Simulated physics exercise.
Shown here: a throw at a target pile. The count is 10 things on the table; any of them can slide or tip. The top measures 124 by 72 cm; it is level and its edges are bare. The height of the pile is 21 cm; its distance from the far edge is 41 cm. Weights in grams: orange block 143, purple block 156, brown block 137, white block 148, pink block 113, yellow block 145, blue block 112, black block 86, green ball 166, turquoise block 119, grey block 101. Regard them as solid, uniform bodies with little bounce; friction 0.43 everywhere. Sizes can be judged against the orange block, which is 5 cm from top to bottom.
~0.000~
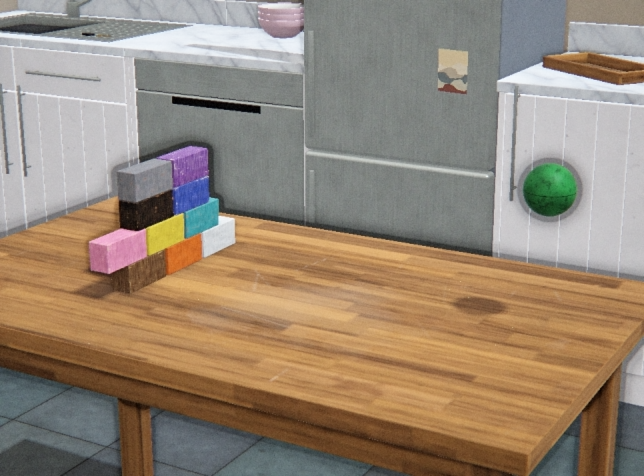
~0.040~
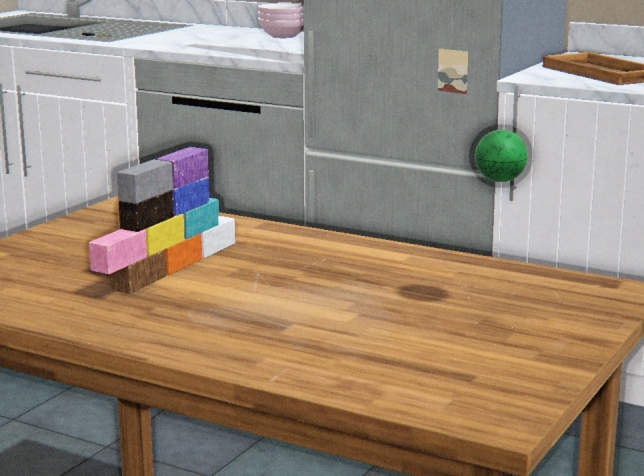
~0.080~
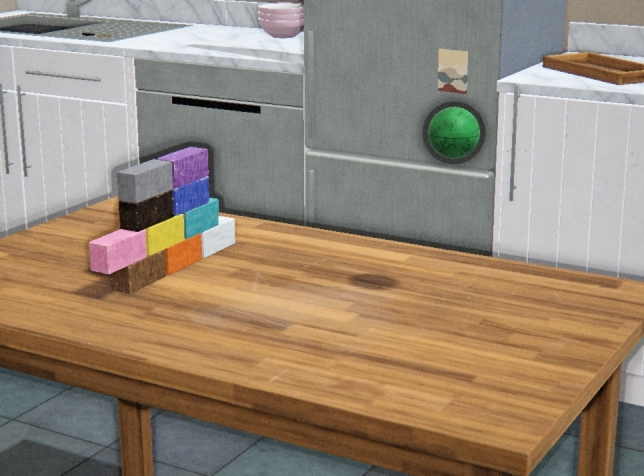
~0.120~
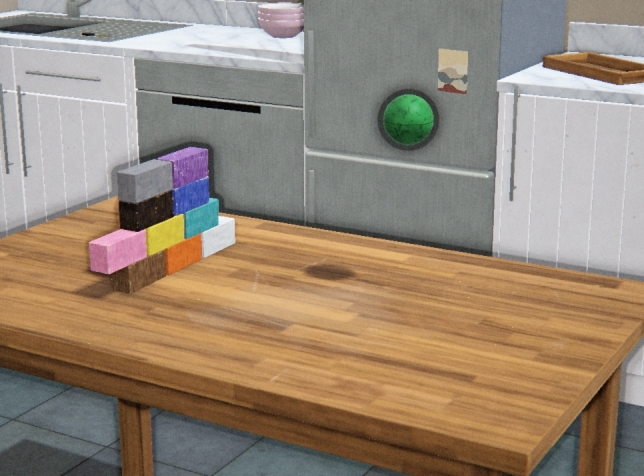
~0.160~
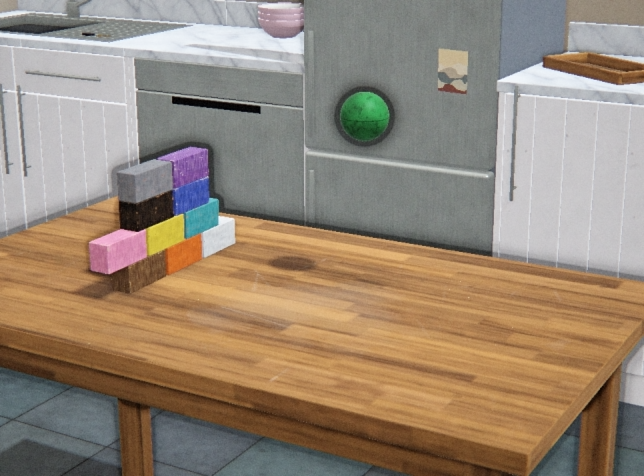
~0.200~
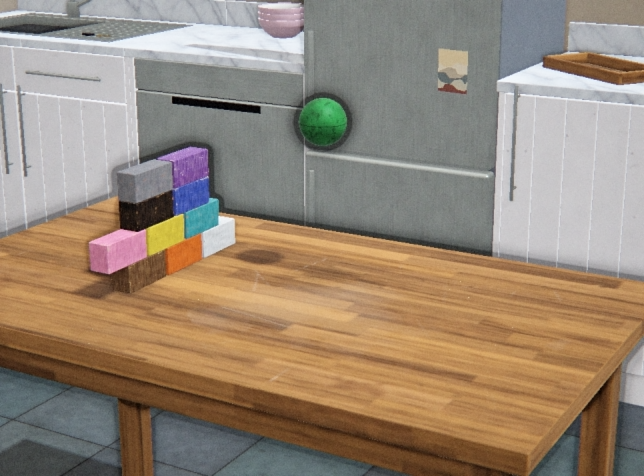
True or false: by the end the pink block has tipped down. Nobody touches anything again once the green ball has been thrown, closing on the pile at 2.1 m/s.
False.
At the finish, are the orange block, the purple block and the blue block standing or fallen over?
Outcome noted - the orange block survives without falling, the purple block ends up fallen, the blue block ends up fallen.
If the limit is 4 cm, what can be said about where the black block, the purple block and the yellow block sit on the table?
Well, the black block remains where it was; the purple block winds up somewhere else; and the yellow block remains where it was.
After 0.40 s, green ball near (217, 178); purple block 7° off upright; blue block 7° off upright; turquoise block 6° off upright.
After 0.60 s, green ball near (210, 196); purple block on its side; blue block on its side; turquoise block 13° off upright.
In the end (1.3 s), toppled on the table, purple block and blue block; the other 8 under 4 cm from the start. At the end, from the last picture's camera, pink block near (119, 250).
